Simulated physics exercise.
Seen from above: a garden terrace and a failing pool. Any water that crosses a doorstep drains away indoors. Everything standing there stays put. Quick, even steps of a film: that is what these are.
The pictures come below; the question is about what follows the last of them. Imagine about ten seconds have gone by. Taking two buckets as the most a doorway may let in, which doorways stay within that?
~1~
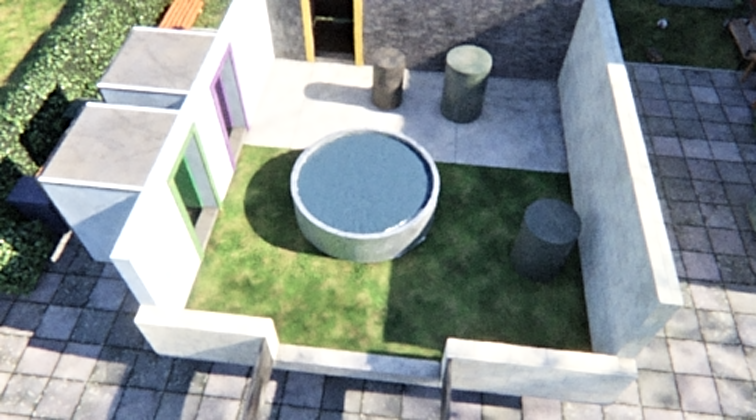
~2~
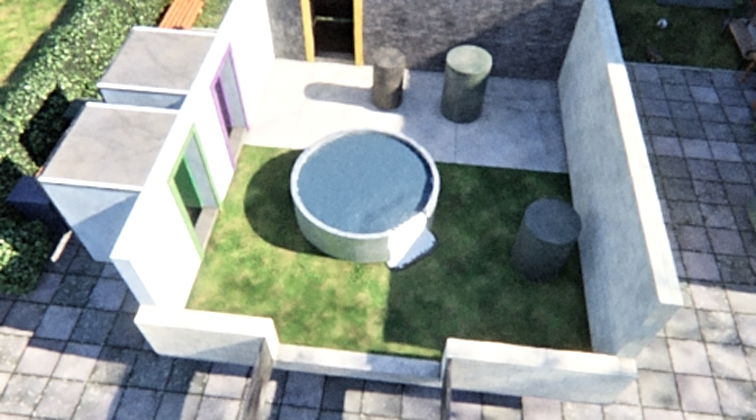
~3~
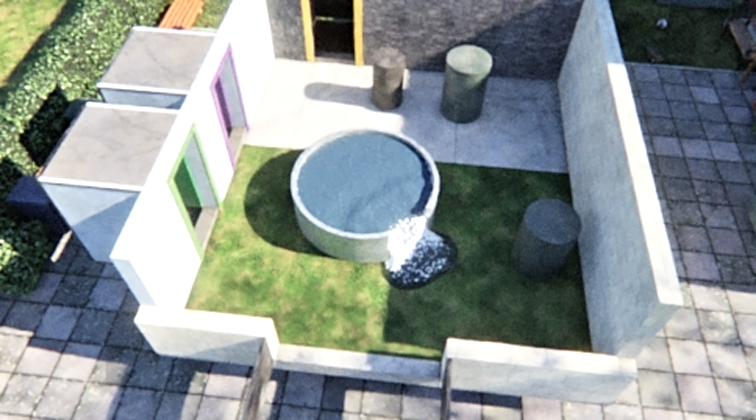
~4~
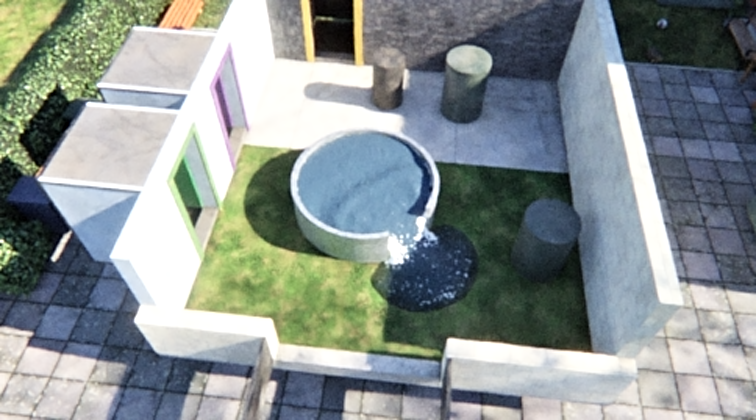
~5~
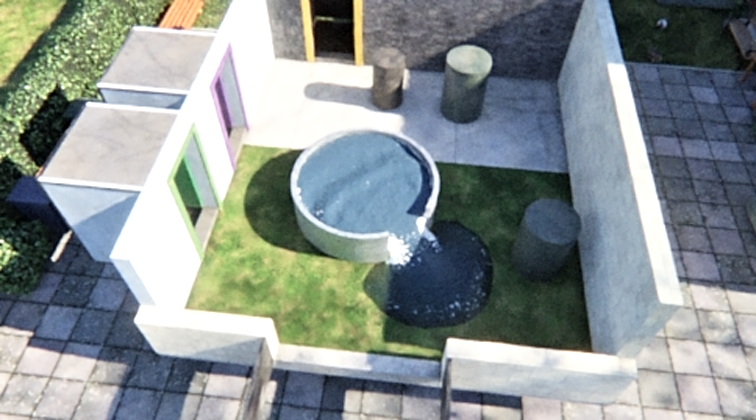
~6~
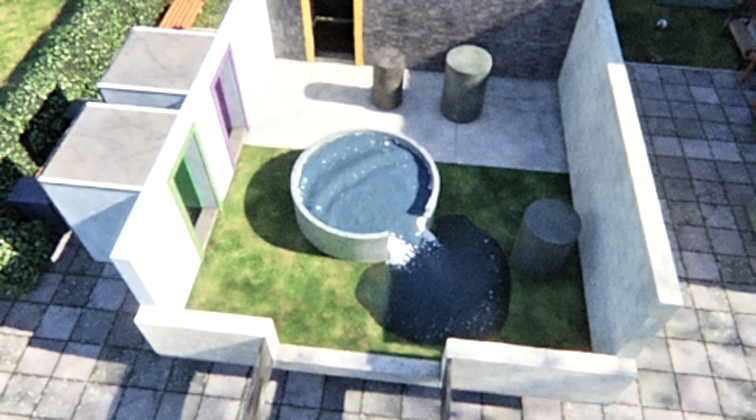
The green door stays within it, the purple door stays within it, the yellow door stays within it.
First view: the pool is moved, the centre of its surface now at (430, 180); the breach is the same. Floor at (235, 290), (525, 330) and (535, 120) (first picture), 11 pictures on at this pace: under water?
First spot stays unwetted, second spot gets drenched, third spot stays unwetted.
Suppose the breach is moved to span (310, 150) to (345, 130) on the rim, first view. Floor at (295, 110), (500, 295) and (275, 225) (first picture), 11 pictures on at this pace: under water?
Respectively: Drenched, parched and parched.
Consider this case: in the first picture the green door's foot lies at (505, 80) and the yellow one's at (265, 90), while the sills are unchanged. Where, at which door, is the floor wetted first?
The one in green is first.
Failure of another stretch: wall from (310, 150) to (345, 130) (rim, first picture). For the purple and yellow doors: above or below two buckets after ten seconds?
Looks like purple gets past it, and yellow gets past it too.
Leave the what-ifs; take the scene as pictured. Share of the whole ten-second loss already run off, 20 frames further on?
My reading is near 30 per cent.
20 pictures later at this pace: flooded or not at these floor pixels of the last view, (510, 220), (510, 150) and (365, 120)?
Point by point: Inundated, not yet wet, not yet wet.
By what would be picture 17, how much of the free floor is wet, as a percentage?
Roughly 25 percent, I'd say.
A moment on, water covers 20 % of the floor; the green door not reached, the purple door not reached, the yellow door not reached.
Next, water covers 25 % of the floor; the green door not reached, the purple door not reached, the yellow door not reached.
Then, water covers 30 % of the floor; the green door not reached, the purple door not reached, the yellow door not reached.
Later, water covers 50 % of the floor; the green door not reached, the purple door not reached, the yellow door not reached.
In the end, water covers 70 % of the floor; the green door not reached, the purple door not reached, the yellow door not reached.
